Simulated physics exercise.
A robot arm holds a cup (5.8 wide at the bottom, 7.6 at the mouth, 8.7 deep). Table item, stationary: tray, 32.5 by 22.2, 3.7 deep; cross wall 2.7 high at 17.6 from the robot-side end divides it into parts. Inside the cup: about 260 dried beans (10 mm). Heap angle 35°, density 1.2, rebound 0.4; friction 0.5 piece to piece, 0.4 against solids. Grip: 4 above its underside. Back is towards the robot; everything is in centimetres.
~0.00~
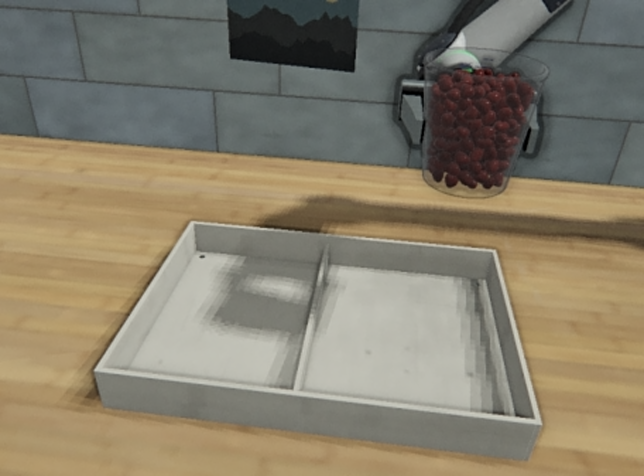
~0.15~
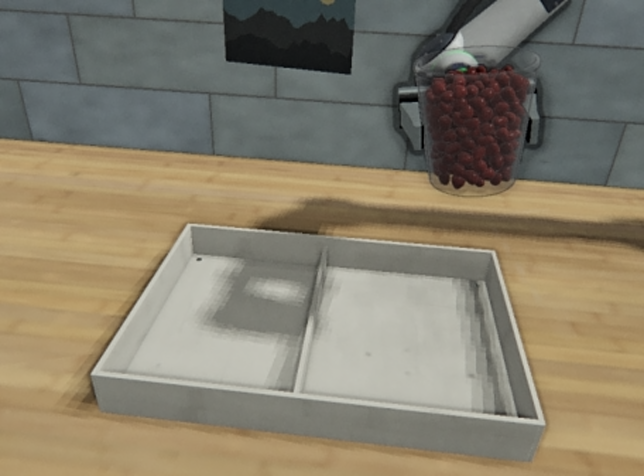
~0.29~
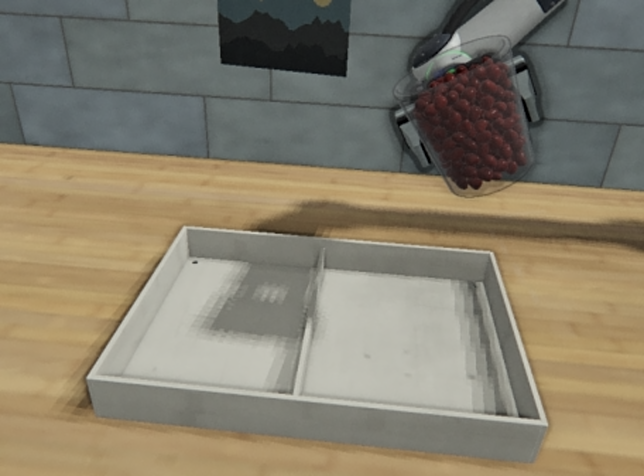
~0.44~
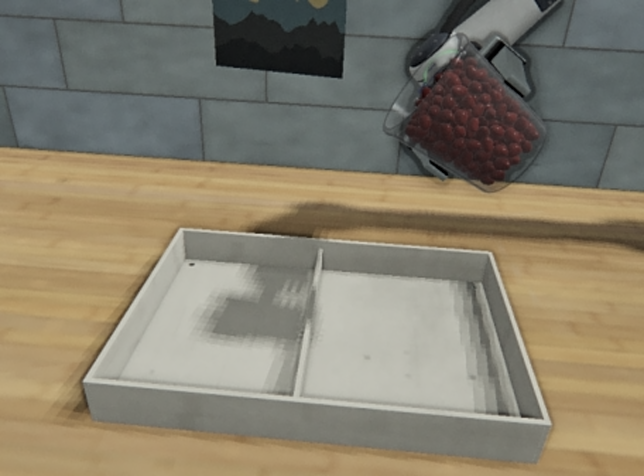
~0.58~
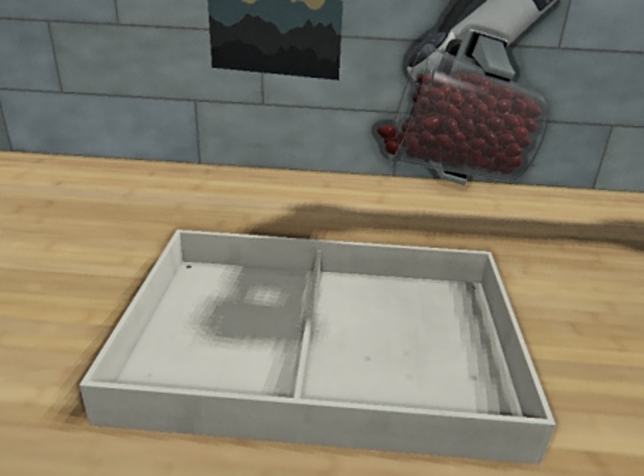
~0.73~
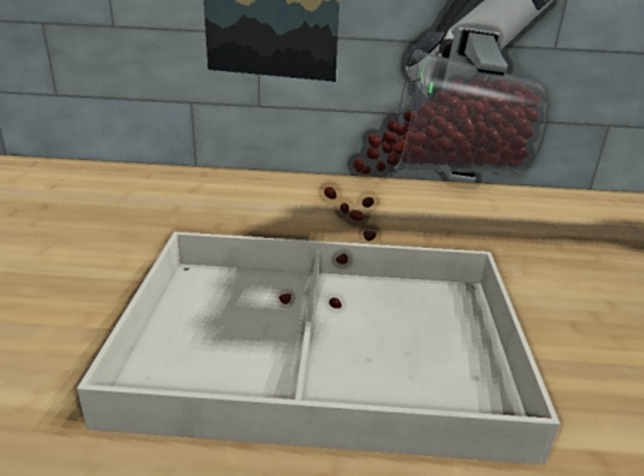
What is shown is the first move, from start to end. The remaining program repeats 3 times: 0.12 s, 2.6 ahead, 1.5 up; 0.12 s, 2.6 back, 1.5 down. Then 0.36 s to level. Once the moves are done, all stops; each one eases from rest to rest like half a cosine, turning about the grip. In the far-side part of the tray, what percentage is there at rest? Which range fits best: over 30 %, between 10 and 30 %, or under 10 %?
The range that fits is over 30 %.
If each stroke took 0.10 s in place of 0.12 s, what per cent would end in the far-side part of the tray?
Estimate: Close to 60 percent.
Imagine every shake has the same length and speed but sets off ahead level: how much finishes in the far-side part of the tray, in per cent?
Roughly 40 percent of it.
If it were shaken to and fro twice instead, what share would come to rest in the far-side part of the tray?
About 40 %.
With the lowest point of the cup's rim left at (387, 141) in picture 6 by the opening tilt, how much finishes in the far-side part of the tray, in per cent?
Roughly 25 per cent.
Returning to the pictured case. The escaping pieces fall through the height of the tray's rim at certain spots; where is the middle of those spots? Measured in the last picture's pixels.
Close to pixel (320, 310).
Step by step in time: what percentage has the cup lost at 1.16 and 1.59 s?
Readings in order: 60, 90.
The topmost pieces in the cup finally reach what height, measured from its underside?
It reaches close to 3.0 cm in the end.
After 1.16 s, tilted 85° forward, highest piece 22 above the table; 105 in the cup, 67 in the far-side part, 65 in the robot-side part, 19 in flight or on a rim.
After 1.59 s, tilted 56° forward, highest piece 22 above the table; 116 in the robot-side part, 109 in the far-side part, 31 in the cup.
After 2.01 s, level, highest piece 20 above the table; 116 in the robot-side part, 109 in the far-side part, 31 in the cup.
After 3.06 s, level, highest piece 20 above the table; 116 in the robot-side part, 109 in the far-side part, 31 in the cup.
At rest, 116 in the robot-side part, 109 in the far-side part, 31 in the cup. That is 43 % in the far-side part of the tray.
